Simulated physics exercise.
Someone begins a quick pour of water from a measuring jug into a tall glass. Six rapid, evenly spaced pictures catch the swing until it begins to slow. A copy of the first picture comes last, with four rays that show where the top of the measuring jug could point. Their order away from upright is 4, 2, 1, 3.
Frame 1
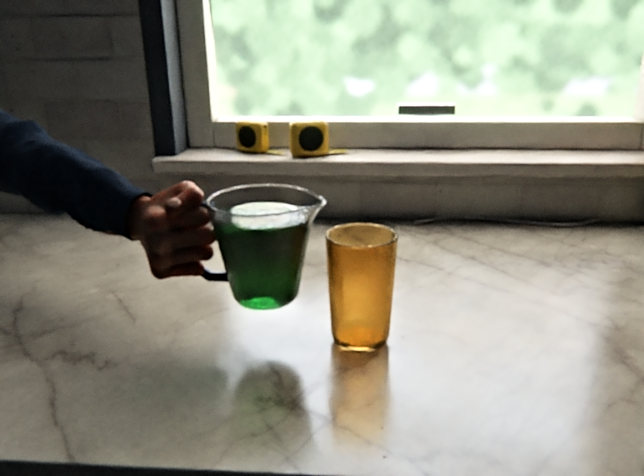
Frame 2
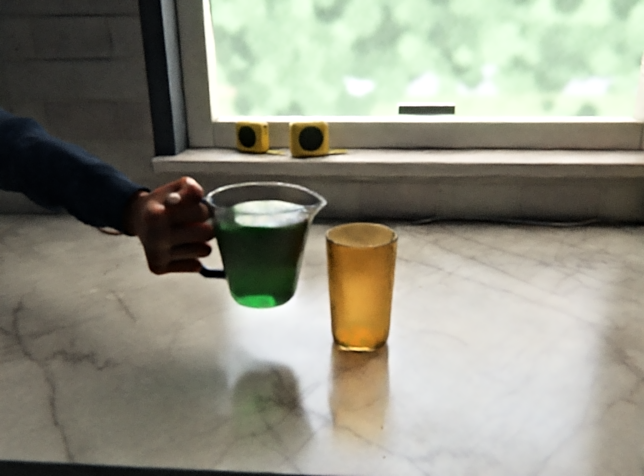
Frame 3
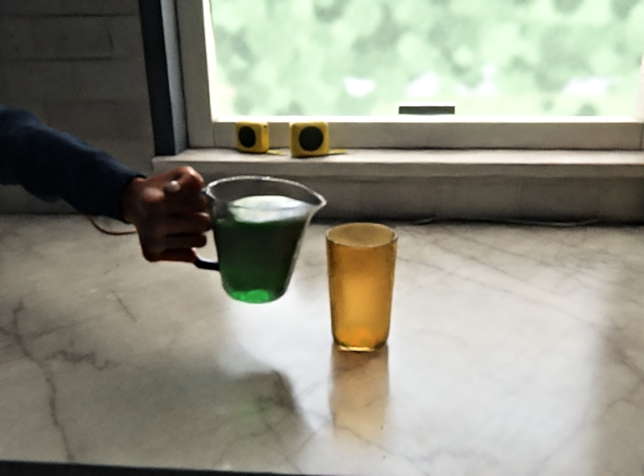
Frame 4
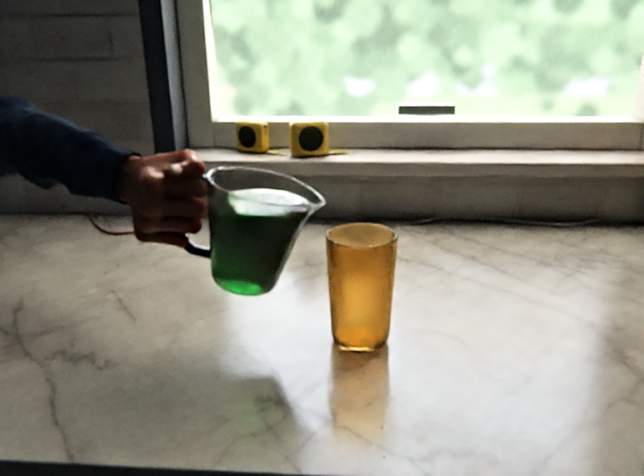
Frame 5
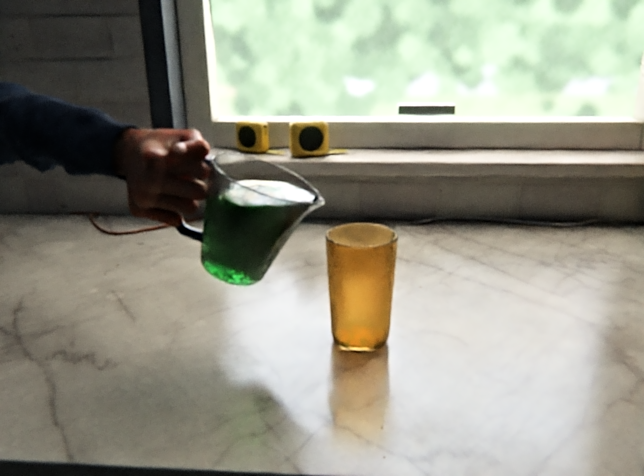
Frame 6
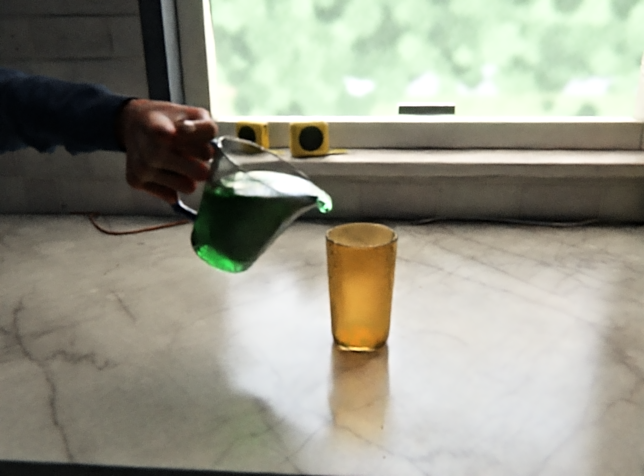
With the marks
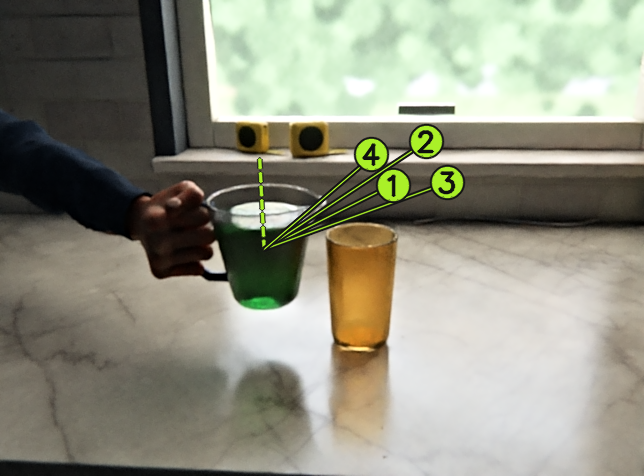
In this clip, a hand holds a clear measuring jug of green liquid beside a tall amber glass on a marble counter, then raises its handle side and tilts it rightward until a little liquid passes over the lip.
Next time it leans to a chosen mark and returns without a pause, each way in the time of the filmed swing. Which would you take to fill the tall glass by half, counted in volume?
Go for 4.
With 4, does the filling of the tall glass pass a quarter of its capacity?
Yes, it does.
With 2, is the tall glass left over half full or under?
Over half.
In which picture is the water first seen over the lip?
In picture 6.
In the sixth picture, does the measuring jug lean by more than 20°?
Yes, it does.
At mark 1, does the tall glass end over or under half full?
Over half.
On the marked copy, 1 at (377, 192); 2 at (412, 150); 3 at (431, 188); 4 at (359, 167).
If 1 is chosen, the tall glass ends with about 80 % of what it can hold.
If 2 is chosen, the tall glass ends with about 63 % of what it can hold.
If 3 is chosen, the tall glass ends with about 85 % of what it can hold; 9 % of the water is spilt.
If 4 is chosen, the tall glass ends with about 48 % of what it can hold.
